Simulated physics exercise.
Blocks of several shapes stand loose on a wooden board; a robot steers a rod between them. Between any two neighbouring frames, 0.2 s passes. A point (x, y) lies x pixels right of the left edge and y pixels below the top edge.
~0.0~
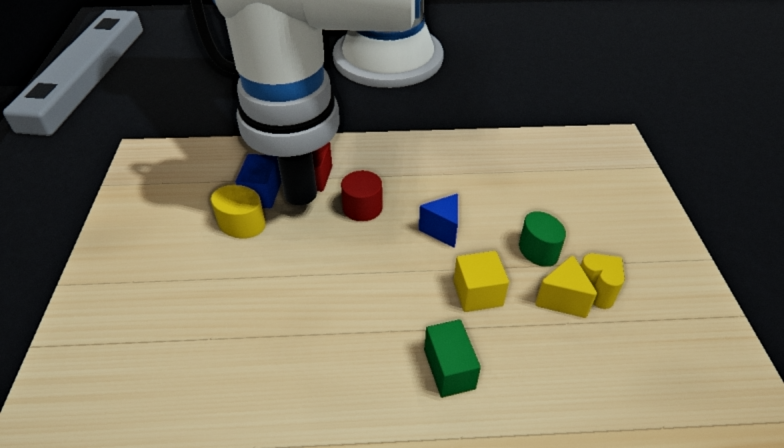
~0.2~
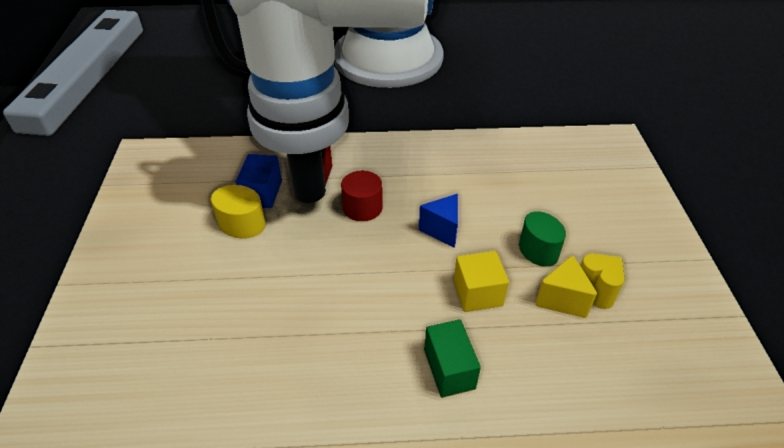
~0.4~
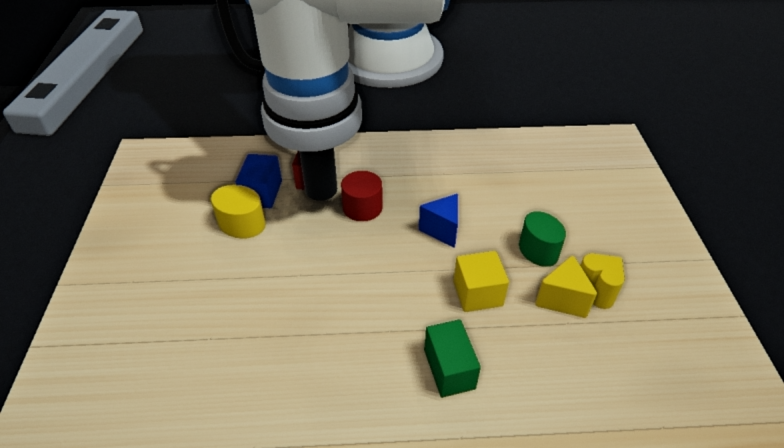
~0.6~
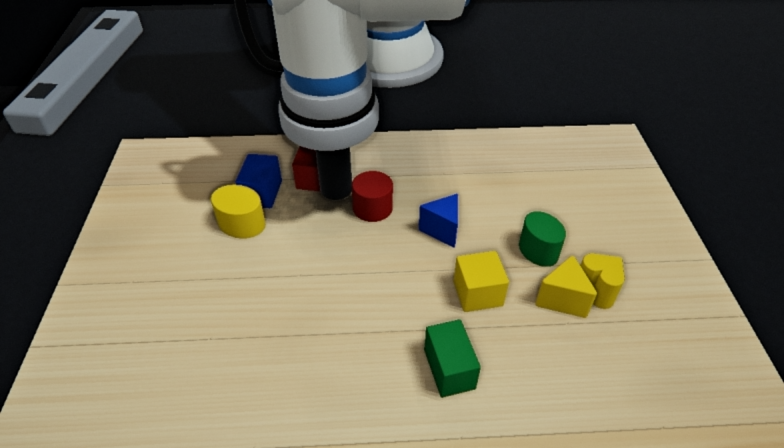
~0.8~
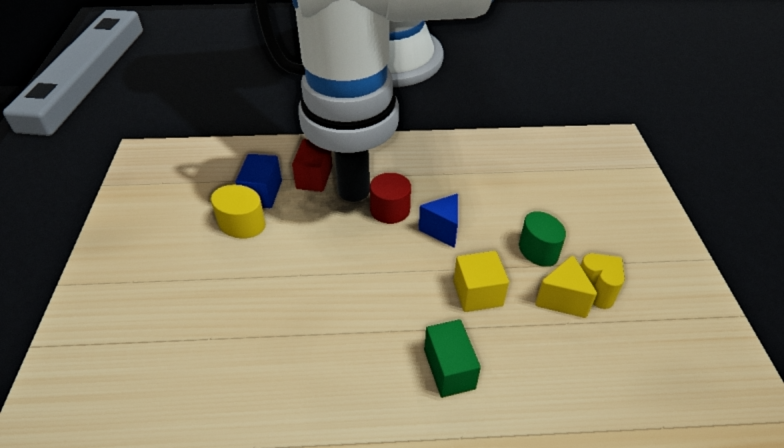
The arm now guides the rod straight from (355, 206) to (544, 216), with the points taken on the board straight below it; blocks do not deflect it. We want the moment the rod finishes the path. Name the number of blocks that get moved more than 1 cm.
My best guess is that three blocks or more move over 1 cm.
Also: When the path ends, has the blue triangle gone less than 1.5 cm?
No, it doesn't check out.
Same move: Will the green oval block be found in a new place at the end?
Yes, I think so.
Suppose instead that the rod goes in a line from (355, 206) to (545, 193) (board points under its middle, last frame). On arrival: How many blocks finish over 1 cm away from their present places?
The answer will be two.
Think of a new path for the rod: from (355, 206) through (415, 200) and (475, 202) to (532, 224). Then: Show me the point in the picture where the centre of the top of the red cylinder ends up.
It will end up at (519, 221).
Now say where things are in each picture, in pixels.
In the first frame, lower end of the rod at (301, 195), tops of blocks, red oblong partly hidden, red cylinder at (362, 183), blue triangle at (445, 207), green oval block at (545, 226).
In the second frame, rod at (310, 193), blocks as before.
In the third frame, rod at (322, 190), blocks as before.
In the fourth frame, rod at (336, 190), red cylinder at (372, 183).
In the fifth frame, rod at (354, 191), red oblong at (311, 152), red cylinder at (390, 185), blue triangle at (445, 207), green oval block at (545, 226).
The first path, step by step. One third of the way, rod at (419, 194); red cylinder at (457, 190); blue triangle at (459, 214), turned 20° clockwise.
Two thirds of the way, rod at (483, 197); red cylinder at (521, 198); blue triangle at (460, 215), turned 30° clockwise.
At the end, rod at (548, 201); red oblong not moved; red cylinder at (586, 208); blue triangle at (460, 215), turned 30° clockwise; green oval block at (565, 235), turned 55° clockwise.
